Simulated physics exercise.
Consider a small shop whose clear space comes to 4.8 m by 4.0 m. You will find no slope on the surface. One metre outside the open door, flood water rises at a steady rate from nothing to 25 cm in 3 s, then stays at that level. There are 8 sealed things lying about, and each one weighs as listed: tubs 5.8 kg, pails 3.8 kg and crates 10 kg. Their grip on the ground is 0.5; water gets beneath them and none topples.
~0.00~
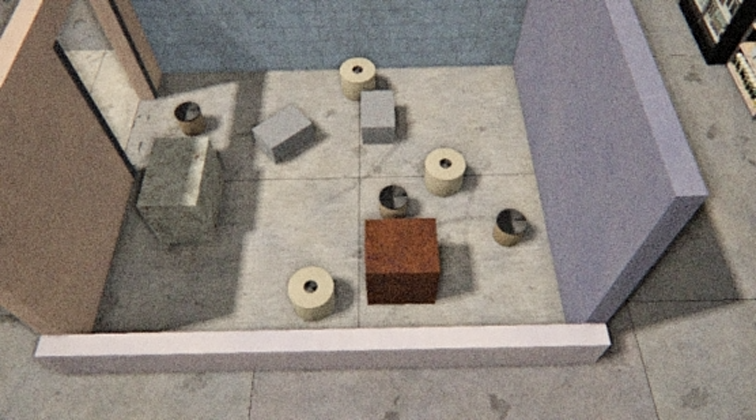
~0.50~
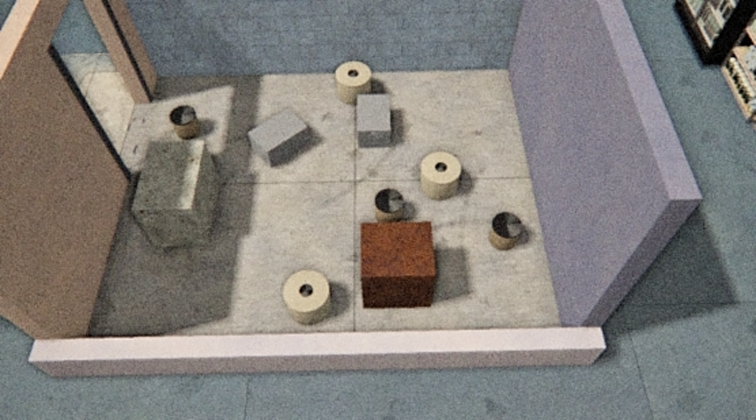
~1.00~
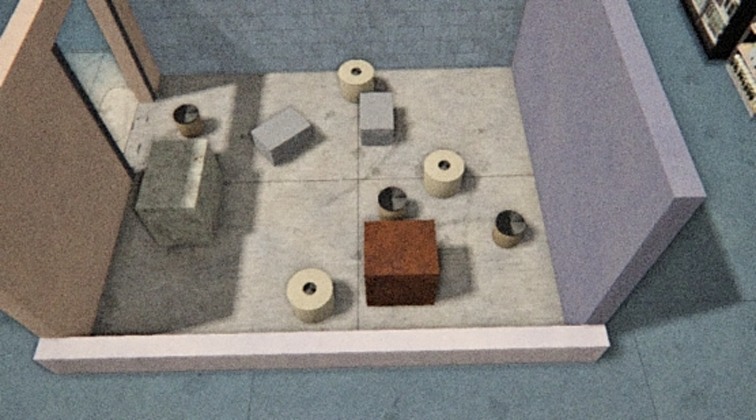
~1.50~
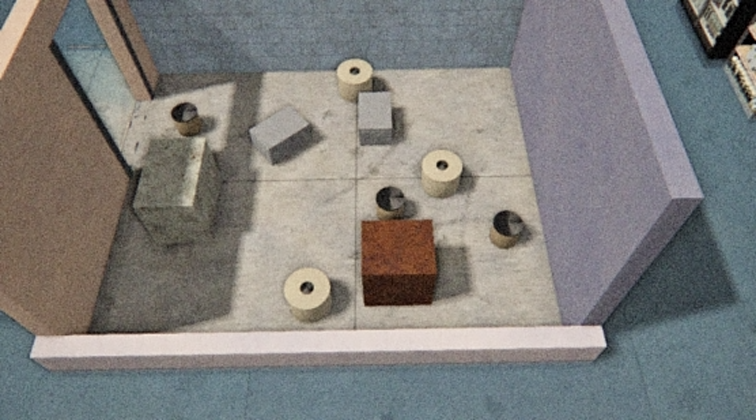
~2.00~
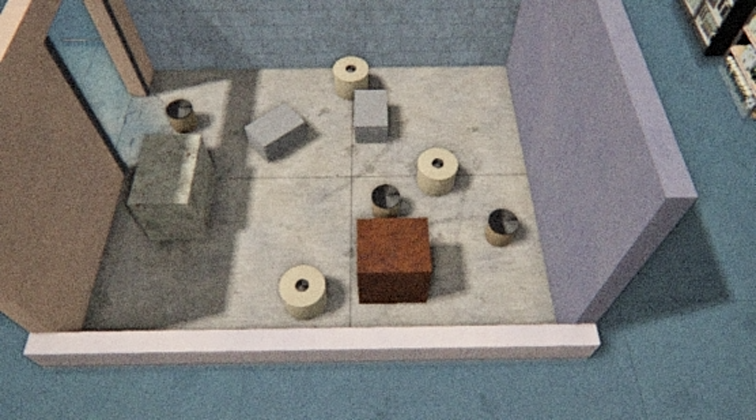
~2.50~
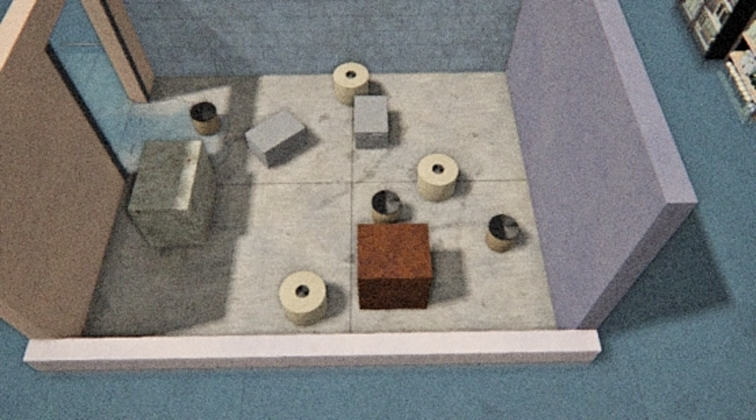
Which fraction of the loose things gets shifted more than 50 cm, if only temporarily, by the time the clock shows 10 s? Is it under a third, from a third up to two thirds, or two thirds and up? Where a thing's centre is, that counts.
Two thirds and up.
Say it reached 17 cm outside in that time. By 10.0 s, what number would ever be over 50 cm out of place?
The answer would then be 7.
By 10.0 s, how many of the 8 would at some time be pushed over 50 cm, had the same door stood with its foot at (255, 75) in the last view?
That gives 5 of them.
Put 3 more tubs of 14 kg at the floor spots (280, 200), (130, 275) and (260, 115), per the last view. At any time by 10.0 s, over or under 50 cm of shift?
Well, it goes below, below, above.
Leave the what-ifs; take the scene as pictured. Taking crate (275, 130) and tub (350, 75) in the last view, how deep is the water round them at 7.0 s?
Depths: Near 10 cm, then near 16 cm.
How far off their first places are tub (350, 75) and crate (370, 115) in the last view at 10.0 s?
First 250 cm, then 300 cm.
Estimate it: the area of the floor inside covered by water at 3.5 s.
Wet area: Approx. 4.5 m2.
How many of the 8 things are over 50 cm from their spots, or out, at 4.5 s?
The answer is 2.
After 3.5 s 1 of 8 are over 50 cm from their spots; 0 afloat.
After 4.5 s 2 of 8 are over 50 cm from their spots; 1 afloat.
After 7.0 s 7 of 8 are over 50 cm from their spots; 6 afloat.
After 10.0 s 8 of 8 are over 50 cm from their spots, and 8 have been at some point; 8 afloat.
